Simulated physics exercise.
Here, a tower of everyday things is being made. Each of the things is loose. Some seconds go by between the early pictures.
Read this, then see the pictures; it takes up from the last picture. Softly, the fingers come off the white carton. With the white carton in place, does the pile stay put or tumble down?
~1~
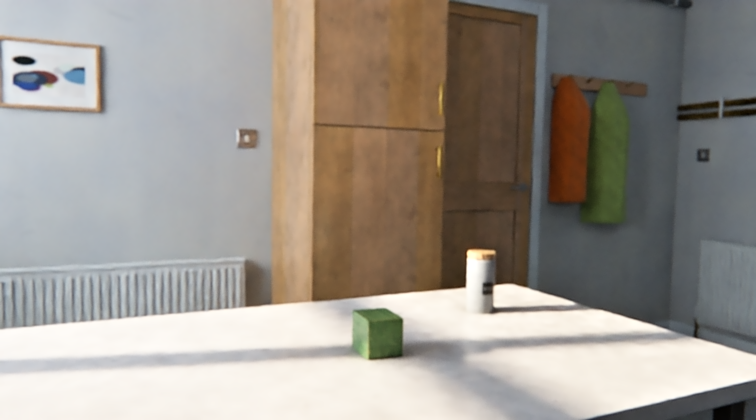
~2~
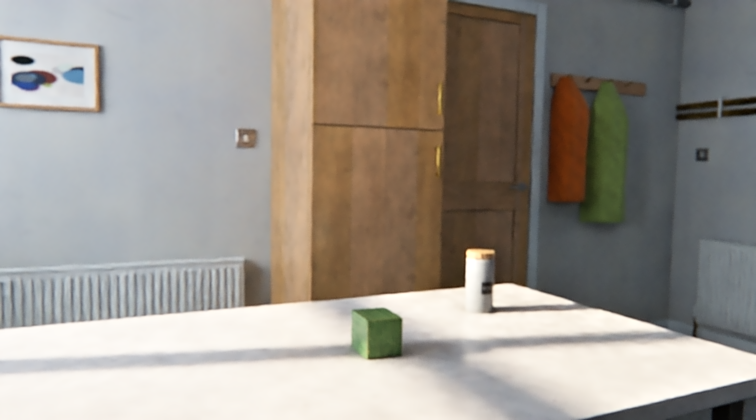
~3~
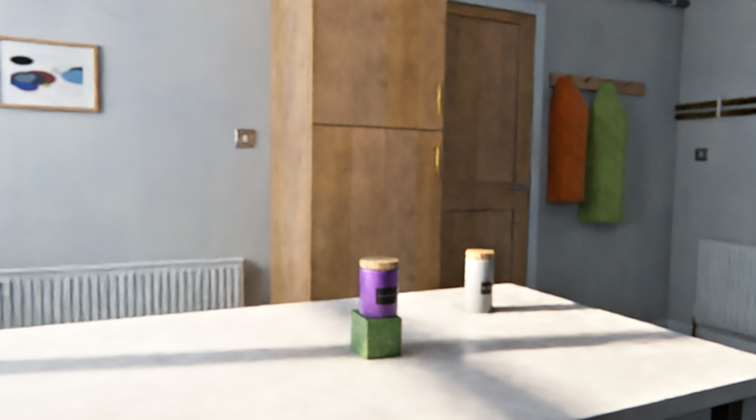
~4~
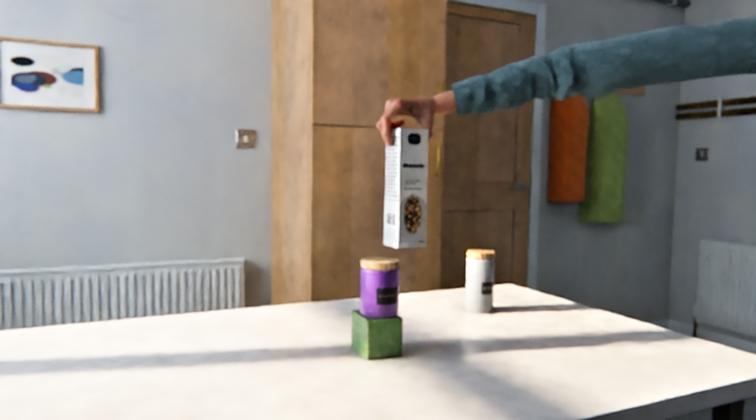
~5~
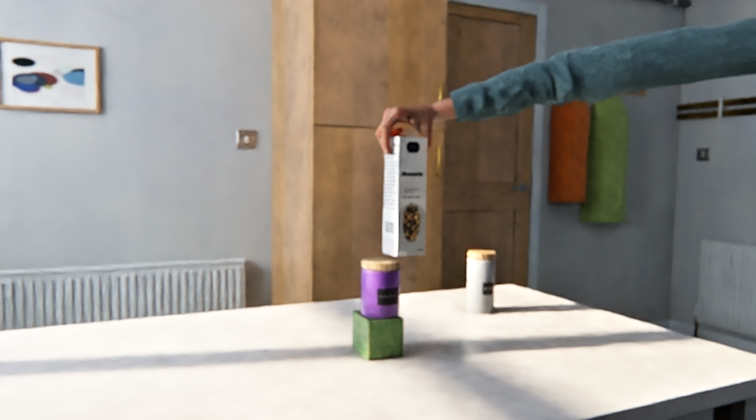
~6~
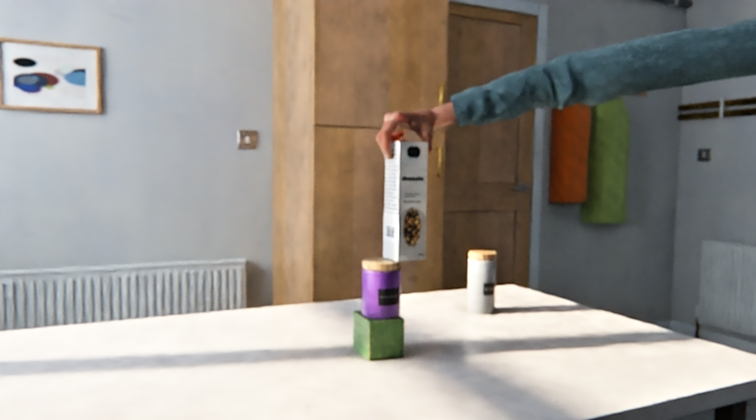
Most likely the pile cannot bear the load.
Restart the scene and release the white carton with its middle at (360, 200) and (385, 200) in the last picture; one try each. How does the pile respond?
Result of try one: The pile tips over; result of try two: The pile remains stable.
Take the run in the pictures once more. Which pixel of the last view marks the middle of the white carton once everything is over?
In the final view it sits at roughly (471, 328).
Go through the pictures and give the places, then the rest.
In the first frame, the last thing is not in view yet; green block (377, 333).
In the second frame, the last thing is not in view yet.
In the third frame, the last thing is not in view yet; grey jar (479, 281).
The fourth frame shows coming down; white carton (406, 188); green block (376, 333).
The fifth frame shows coming down; white carton (405, 196); purple jar (381, 287).
The sixth frame shows in place under the hand; white carton (405, 201); grey jar (482, 282).
Then, 0.40 s past the last view, white carton rocked 28° from its first pose near (429, 211).
Then, 0.50 s past the last view, white carton now fallen.
Then, 0.60 s past the last view, things are still on the move.
Then, 0.90 s past the last view, nothing new.
Finally, fallen, white carton; the other 3 still in place. Final places as the last picture's camera would see them, white carton near (471, 327). The pile gives way.
